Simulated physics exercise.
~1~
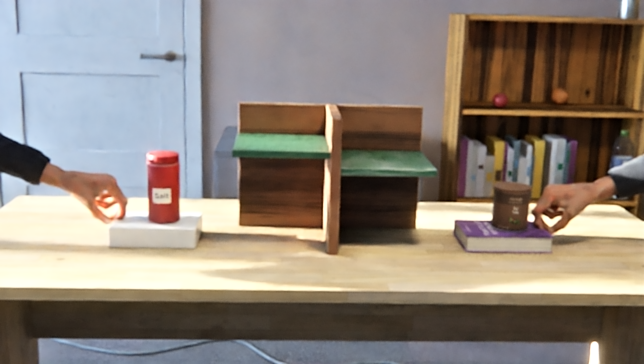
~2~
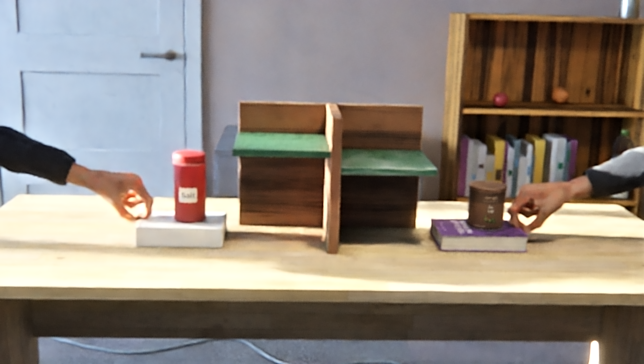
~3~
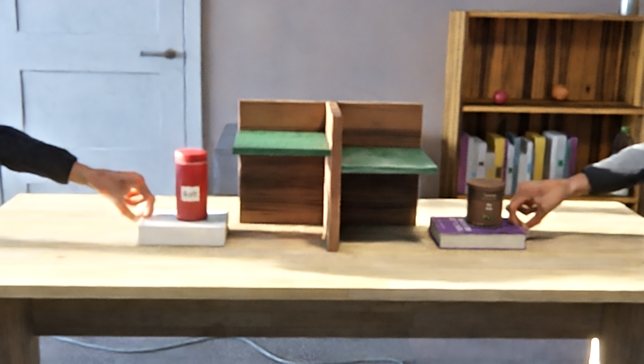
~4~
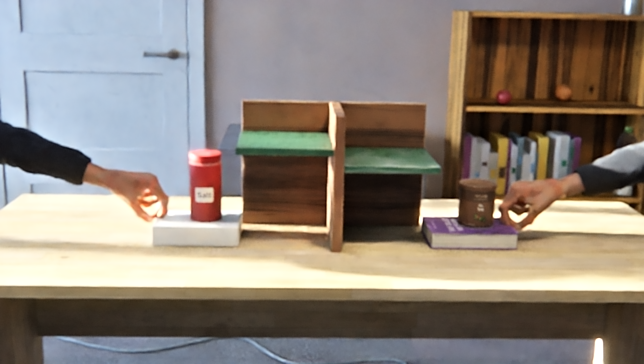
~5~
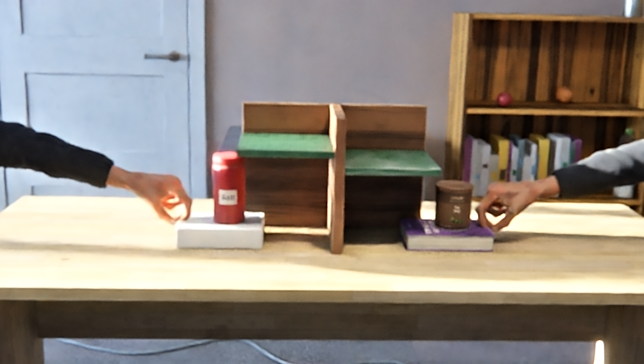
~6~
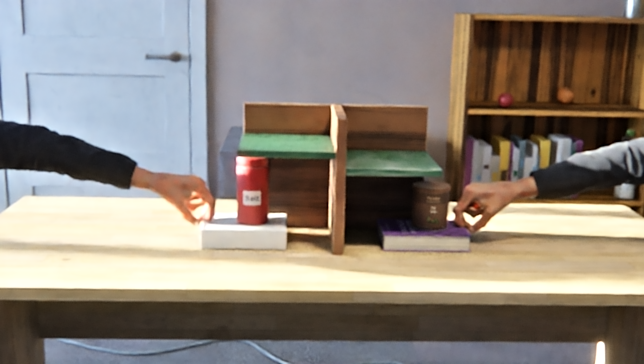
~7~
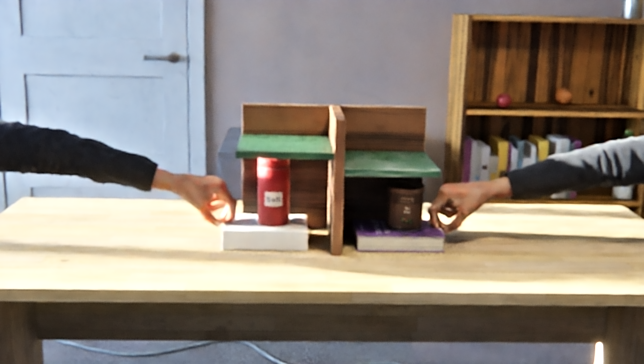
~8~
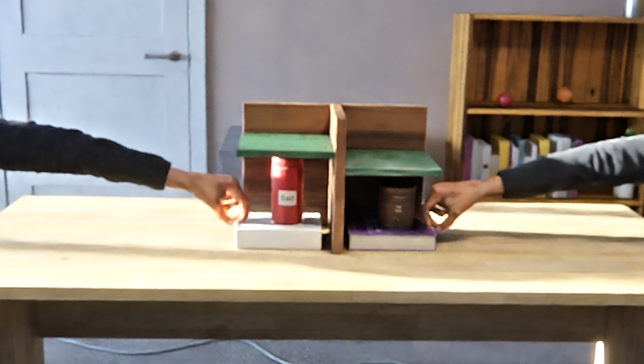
Two hands reach in from the left and right over a pale wooden table, seen from the front by a slightly swaying camera, with a blue door and a bookcase behind. The left hand holds a white tray carrying an upright red jar, and the right holds a purple book carrying a brown tin. Between them stands a wooden stand with green shelves on either side of a divider. The hands slide both loads inward, pause briefly, then push on. The jar and tin ride beneath the shelves without touching them and end upright underneath, close to the divider.
